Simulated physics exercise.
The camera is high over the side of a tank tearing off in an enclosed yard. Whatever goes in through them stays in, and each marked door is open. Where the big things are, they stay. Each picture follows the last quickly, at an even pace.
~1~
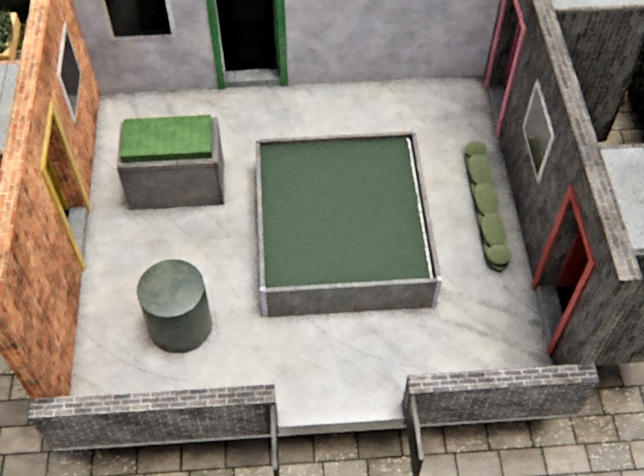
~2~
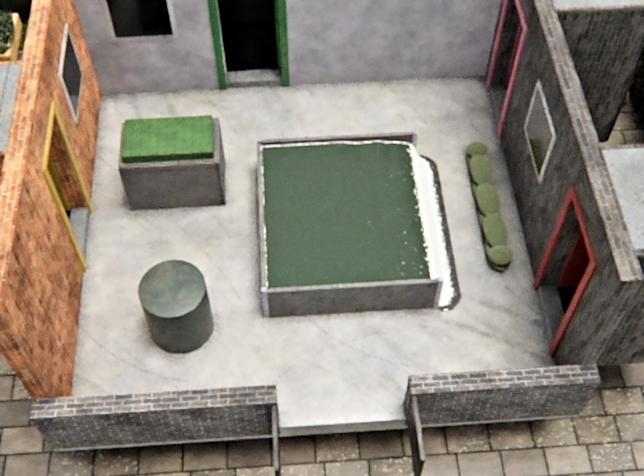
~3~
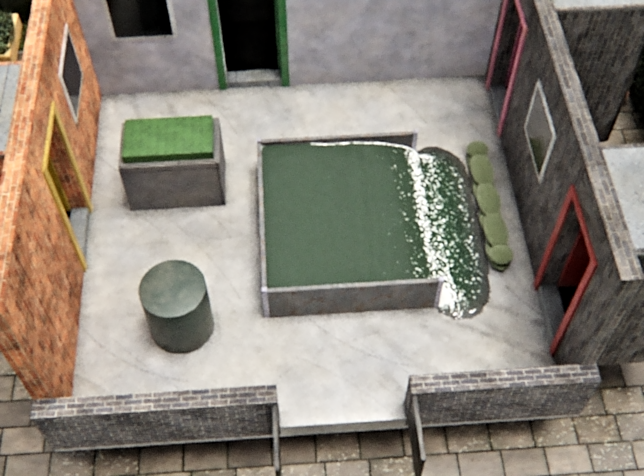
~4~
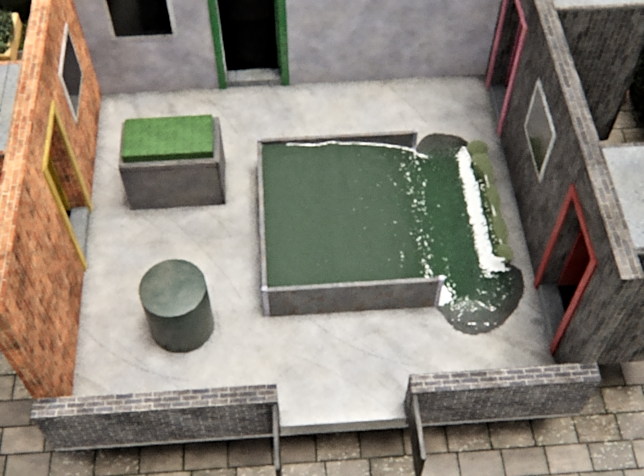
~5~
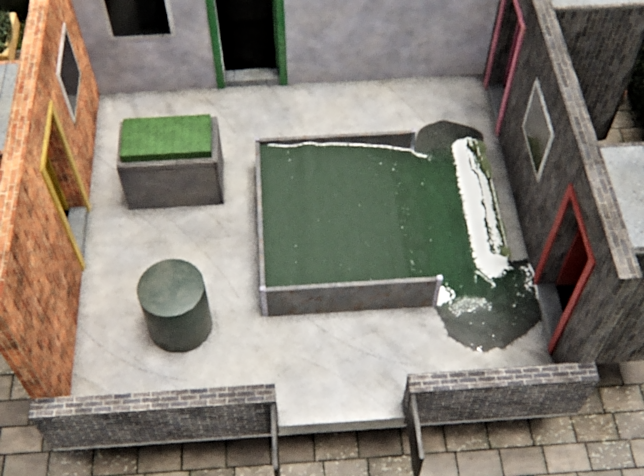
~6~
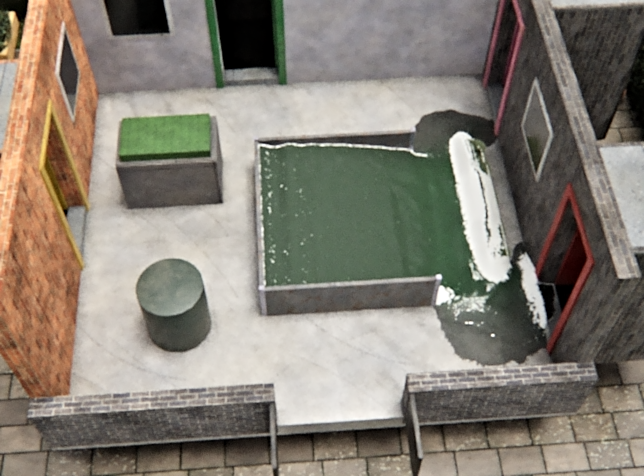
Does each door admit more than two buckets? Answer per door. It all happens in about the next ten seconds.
The green door: It does not; the red door: It does; the yellow door: It does not; the pink door: It does.
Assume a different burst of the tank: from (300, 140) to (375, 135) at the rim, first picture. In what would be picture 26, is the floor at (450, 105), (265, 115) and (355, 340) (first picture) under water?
Following the listed order, the three come out reached by the spill, reached by the spill and not reached.
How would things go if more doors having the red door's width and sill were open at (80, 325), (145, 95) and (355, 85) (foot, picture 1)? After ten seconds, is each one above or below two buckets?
First door doesn't reach it, second door doesn't reach it, third door doesn't reach it.
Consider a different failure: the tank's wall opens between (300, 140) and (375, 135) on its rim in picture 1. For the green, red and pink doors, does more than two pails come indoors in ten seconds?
Result - green door: Above the limit; red door: Below the limit; pink door: Above the limit.
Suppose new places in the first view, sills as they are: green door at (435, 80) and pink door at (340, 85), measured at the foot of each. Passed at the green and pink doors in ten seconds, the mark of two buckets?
Green door: Exceeds the limit; pink door: Falls short.
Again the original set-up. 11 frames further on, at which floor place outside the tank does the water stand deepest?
Near (543, 376).
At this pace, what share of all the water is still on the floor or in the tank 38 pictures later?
Roughly 90 parts in a hundred.
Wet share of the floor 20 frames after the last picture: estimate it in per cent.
It should be close to 60 %.
A moment on, water covers 25 % of the floor; the green door not reached, the red door over two buckets in, the yellow door not reached, the pink door wet at the sill, nothing in.
Next, water covers 35 % of the floor; the green door not reached, the red door far over two buckets in, the yellow door not reached, the pink door wet at the sill, nothing in.
Then, water covers 60 % of the floor; the green door wet at the sill, nothing in, the red door far over two buckets in, the yellow door not reached, the pink door over two buckets in.
Later, water covers 90 % of the floor; the green door wet at the sill, nothing in, the red door far over two buckets in, the yellow door wet at the sill, nothing in, the pink door over two buckets in.
In the end, water covers 95 % of the floor; the green door wet at the sill, nothing in, the red door far over two buckets in, the yellow door wet at the sill, nothing in, the pink door over two buckets in.
